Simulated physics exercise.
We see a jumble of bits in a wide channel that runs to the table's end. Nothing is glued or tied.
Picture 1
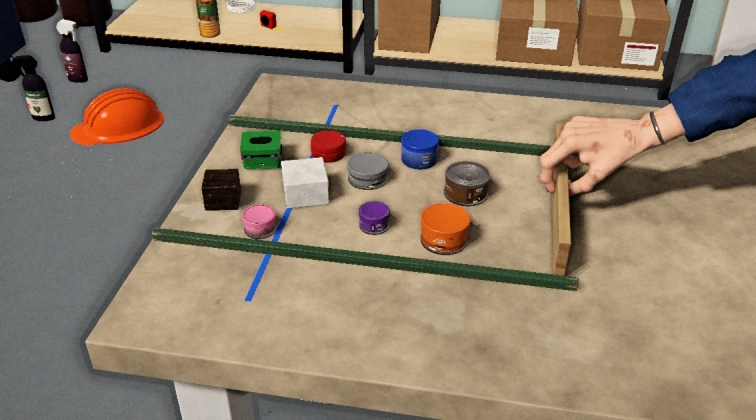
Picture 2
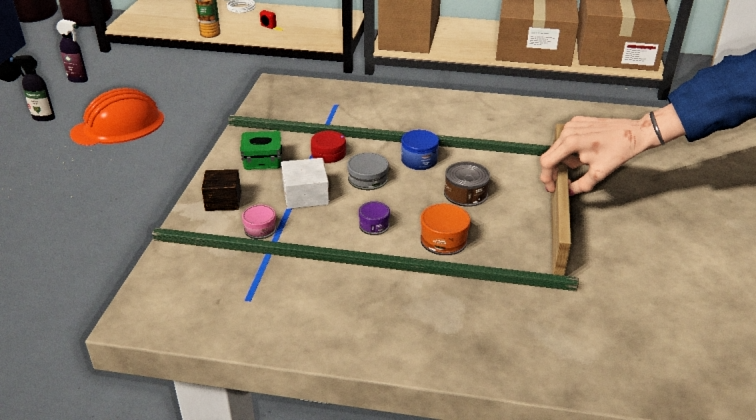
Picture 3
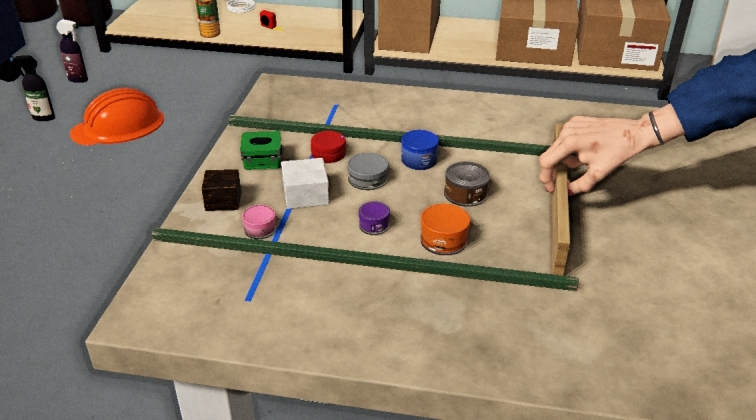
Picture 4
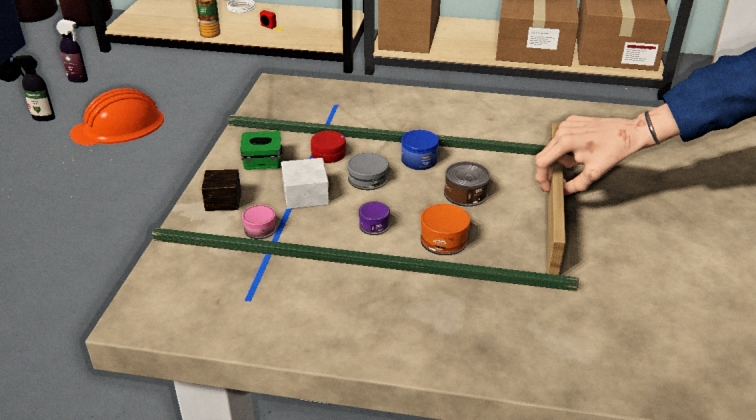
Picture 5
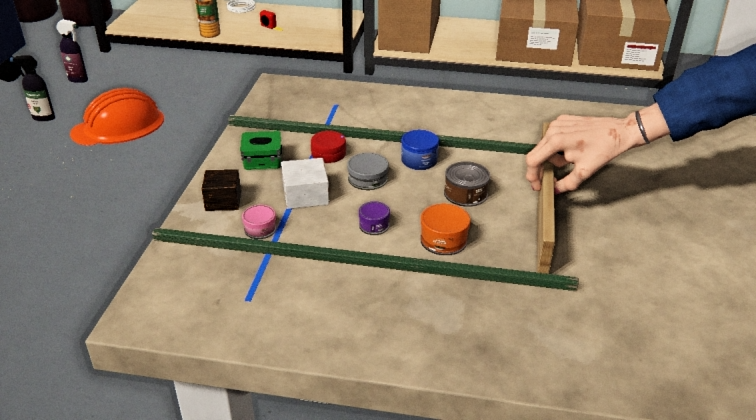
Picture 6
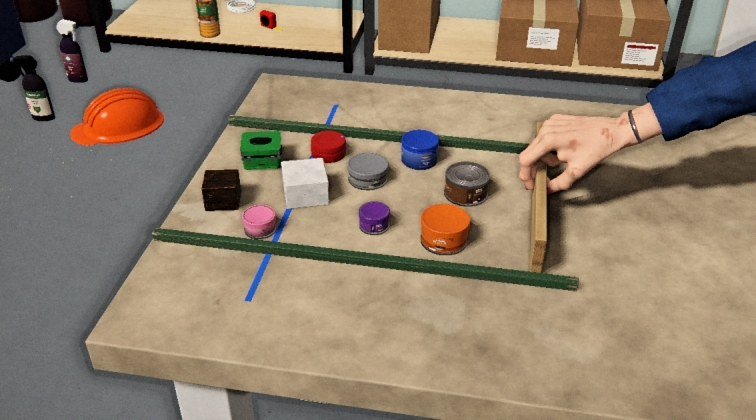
A hand in a blue sleeve grips an upright wooden board at the right of a mottled tan worktable, seen from above at an angle in a workshop. Between two green rails sit black and white blocks, a green case, and round red, pink, grey, blue, purple, brown and orange containers, with blue tape beneath. The hand, still at first, slides the board slightly left; everything else stays put.
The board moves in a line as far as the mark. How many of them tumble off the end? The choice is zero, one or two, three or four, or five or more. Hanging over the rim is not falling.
Outcome: The number that fall off is zero.
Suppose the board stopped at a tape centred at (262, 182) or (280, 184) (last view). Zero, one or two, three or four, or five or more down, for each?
One after another: Either one or two; just one or two.
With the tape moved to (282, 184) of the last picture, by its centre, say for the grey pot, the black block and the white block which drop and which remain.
The grey pot does not fall, the black block is kept, the white block survives.
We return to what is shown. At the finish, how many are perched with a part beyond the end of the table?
That would be 1.
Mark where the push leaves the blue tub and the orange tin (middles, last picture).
About (298, 139), and the other about (258, 214).
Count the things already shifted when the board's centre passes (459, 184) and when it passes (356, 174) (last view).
2 and 8.
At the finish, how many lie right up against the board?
The number is 3.
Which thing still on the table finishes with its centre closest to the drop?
Foremost is the green case.
A little later, none off yet; black block at rest near (222, 190); green case at rest near (262, 151); pink pot at rest near (260, 222).
When it is over, the number that fall off is zero.
